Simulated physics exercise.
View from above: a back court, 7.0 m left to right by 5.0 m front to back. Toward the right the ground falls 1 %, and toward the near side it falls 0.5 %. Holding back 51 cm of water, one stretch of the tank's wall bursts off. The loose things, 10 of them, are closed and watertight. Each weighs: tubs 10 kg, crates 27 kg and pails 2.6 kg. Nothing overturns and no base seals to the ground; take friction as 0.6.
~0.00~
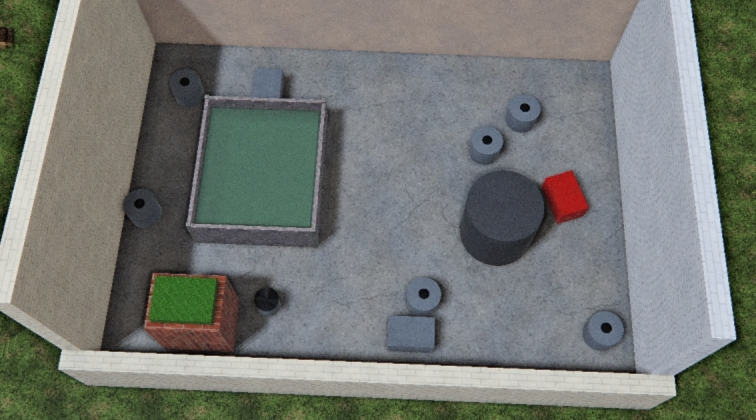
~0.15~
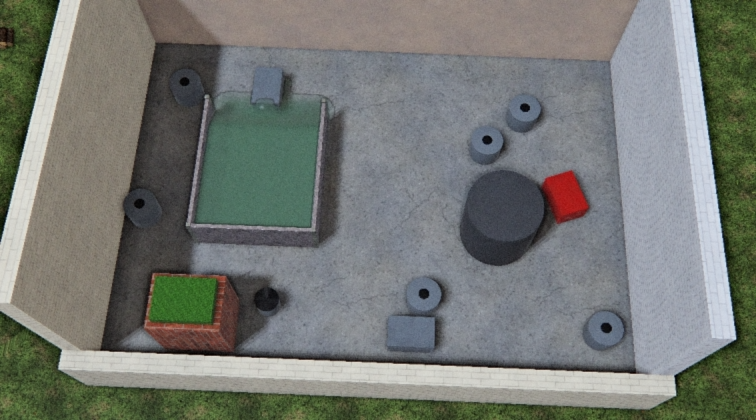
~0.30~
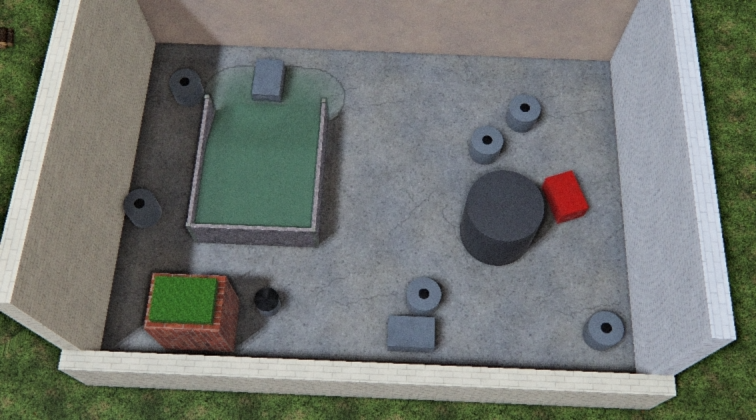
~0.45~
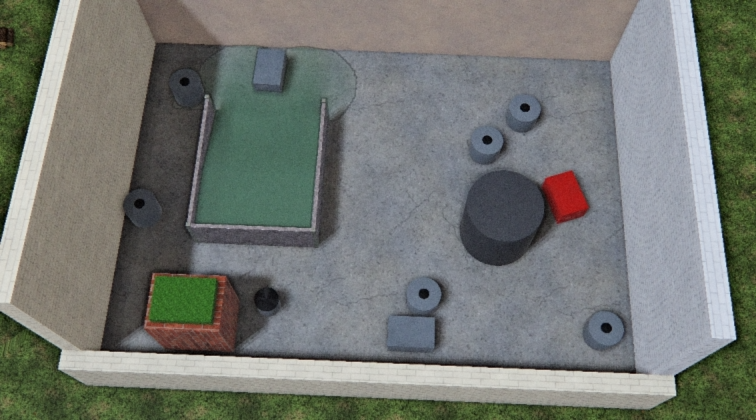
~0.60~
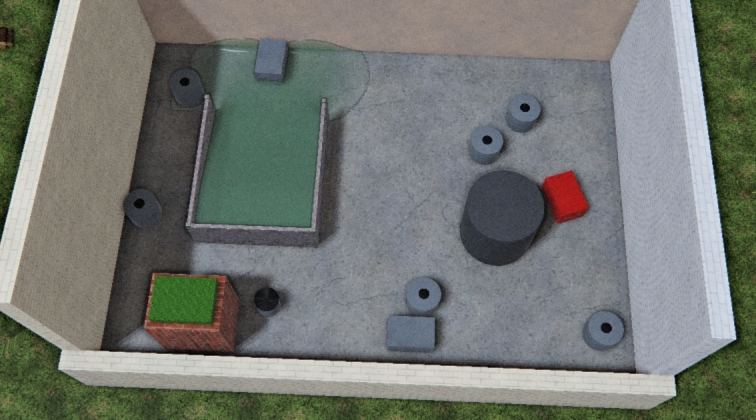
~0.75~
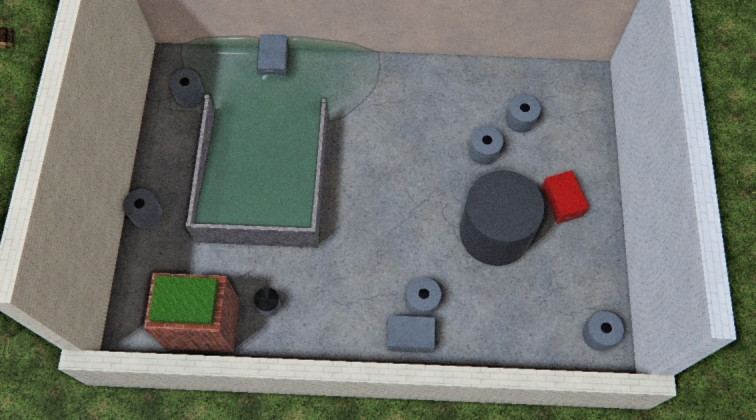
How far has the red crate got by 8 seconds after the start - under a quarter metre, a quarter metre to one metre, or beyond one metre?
It keeps its spot.
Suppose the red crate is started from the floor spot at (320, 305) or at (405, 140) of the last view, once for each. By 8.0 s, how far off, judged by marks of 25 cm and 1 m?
In that order: It hardly budges; it hardly budges.
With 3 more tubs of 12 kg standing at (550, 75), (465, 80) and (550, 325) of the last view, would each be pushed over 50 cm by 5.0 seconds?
Spot by spot, in turn: Exceeds it, exceeds it, falls short.
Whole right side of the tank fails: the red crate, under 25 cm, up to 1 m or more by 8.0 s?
If that happened, the red crate creeps a small distance.
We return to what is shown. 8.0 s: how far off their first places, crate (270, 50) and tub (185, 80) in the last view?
Taken in order, the shifts are 200 cm and 300 cm.
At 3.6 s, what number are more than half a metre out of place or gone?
I make it 4.
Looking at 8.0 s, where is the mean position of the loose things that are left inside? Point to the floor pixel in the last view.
Centred roughly on (417, 268).
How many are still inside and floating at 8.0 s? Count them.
By my count, 1.
After 1.6 s the red crate is near (567, 193), 0.0 m from its start, aground; 1 afloat.
After 3.6 s the red crate is near (567, 193), 0.0 m from its start, aground; 1 afloat.
After 5.6 s the red crate is near (566, 193), 0.0 m from its start, aground; 1 afloat.
After 8.0 s the red crate is near (566, 193), 0.0 m from its start, aground; 1 afloat.
